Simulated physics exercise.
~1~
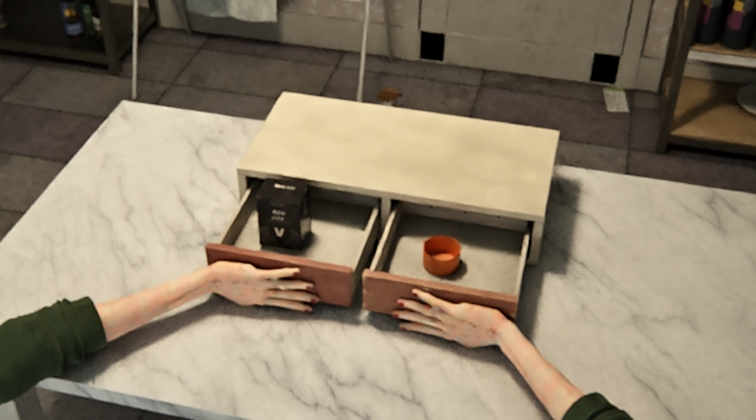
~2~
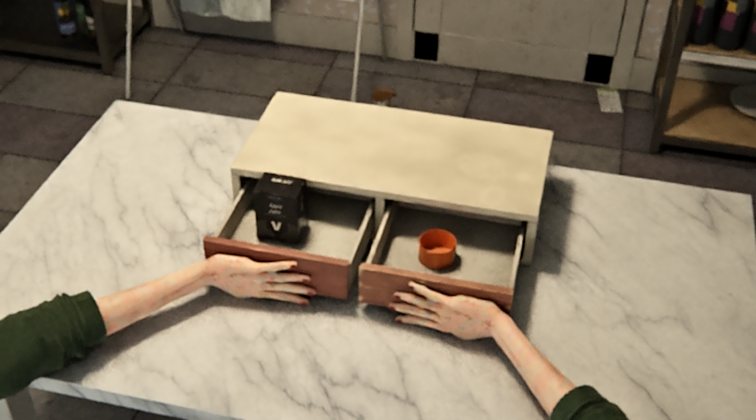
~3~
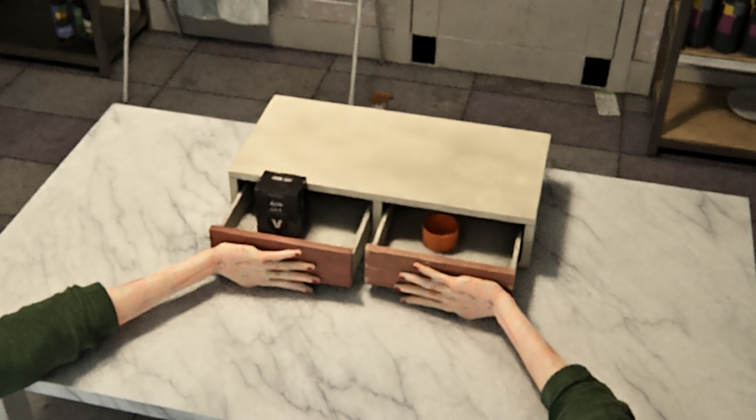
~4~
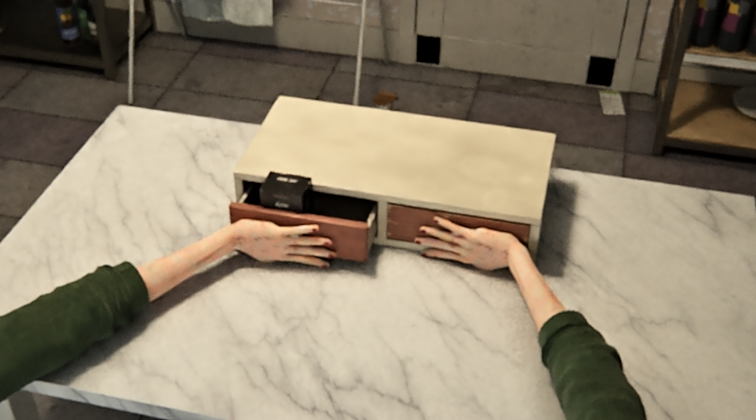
At first, a small cream chest sits on a marble table with both drawers pulled out, an upright black carton in the left one and an orange cup in the right. Two hands in dark green sleeves rest against the reddish-brown fronts. The hands push both drawers inward, slowly to begin with, and the carton and cup ride along. Then the right drawer slides all the way in, hiding the cup. The left drawer stops short, still partly open, with the top of the black carton showing above its front at the cabinet's edge.
